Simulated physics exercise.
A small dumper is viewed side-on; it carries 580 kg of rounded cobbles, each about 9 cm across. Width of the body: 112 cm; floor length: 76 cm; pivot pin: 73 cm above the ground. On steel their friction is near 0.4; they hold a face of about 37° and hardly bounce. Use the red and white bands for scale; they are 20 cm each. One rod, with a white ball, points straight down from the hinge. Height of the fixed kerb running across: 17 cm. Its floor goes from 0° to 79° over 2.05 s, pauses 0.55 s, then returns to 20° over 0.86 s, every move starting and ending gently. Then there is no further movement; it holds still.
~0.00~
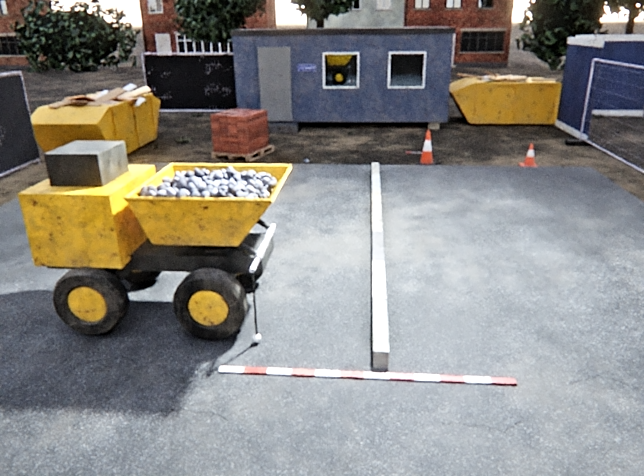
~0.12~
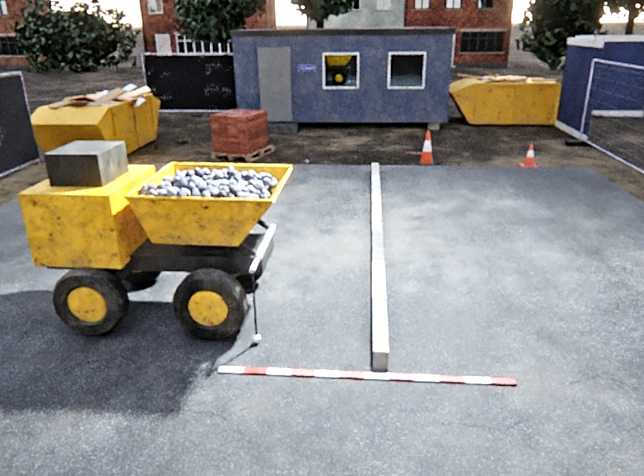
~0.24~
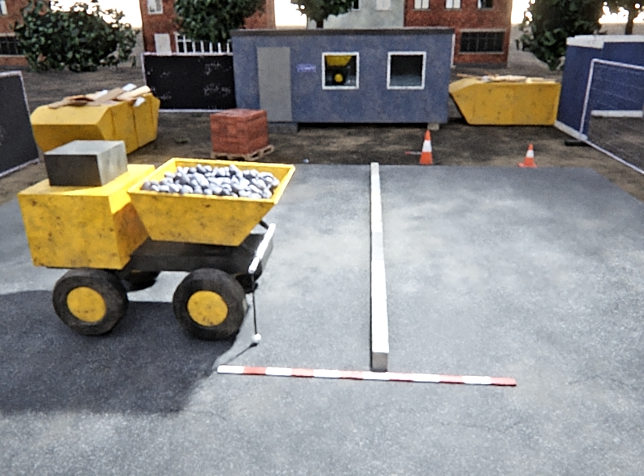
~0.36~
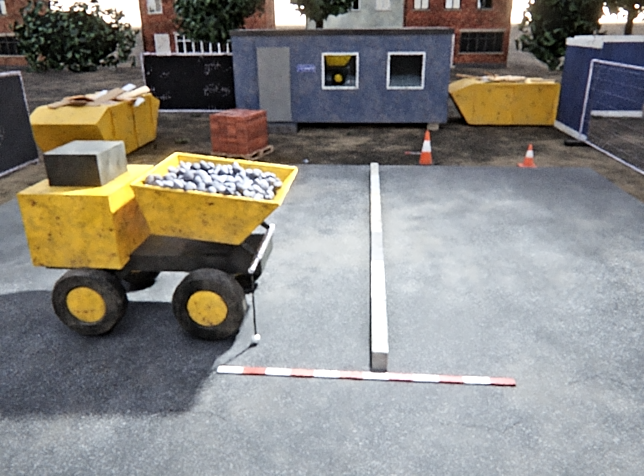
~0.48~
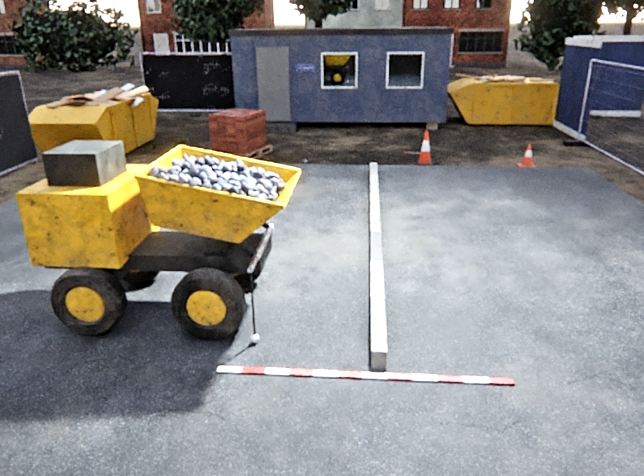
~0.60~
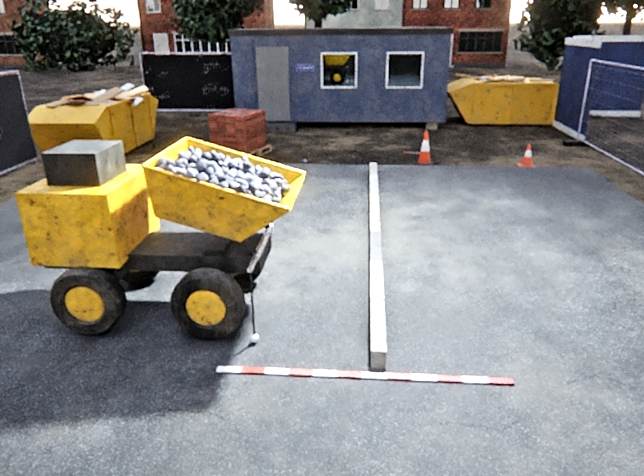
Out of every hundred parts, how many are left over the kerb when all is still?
Near 50 in every hundred.
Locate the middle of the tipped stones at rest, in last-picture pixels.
(380, 308).
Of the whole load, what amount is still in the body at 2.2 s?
I'd say it's holding near 30 per cent.
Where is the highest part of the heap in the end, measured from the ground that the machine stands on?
It rests some 34 cm higher than the ground the machine stands on.
After 1.5 s the floor is at 67°; 97 % in the body, 3 % on this side of the kerb; the foremost stones are at (350, 259).
After 2.2 s the floor is at 79°; 31 % in the body, 48 % on this side of the kerb, 21 % over the kerb; the foremost stones are at (450, 318).
After 3.9 s the floor is at 20°; 0 % in the body, 52 % on this side of the kerb, 48 % over the kerb; the foremost stones are at (608, 341).
After 6.5 s the floor is at 20°; 0 % in the body, 52 % on this side of the kerb, 48 % over the kerb; the foremost stones are at (608, 341).
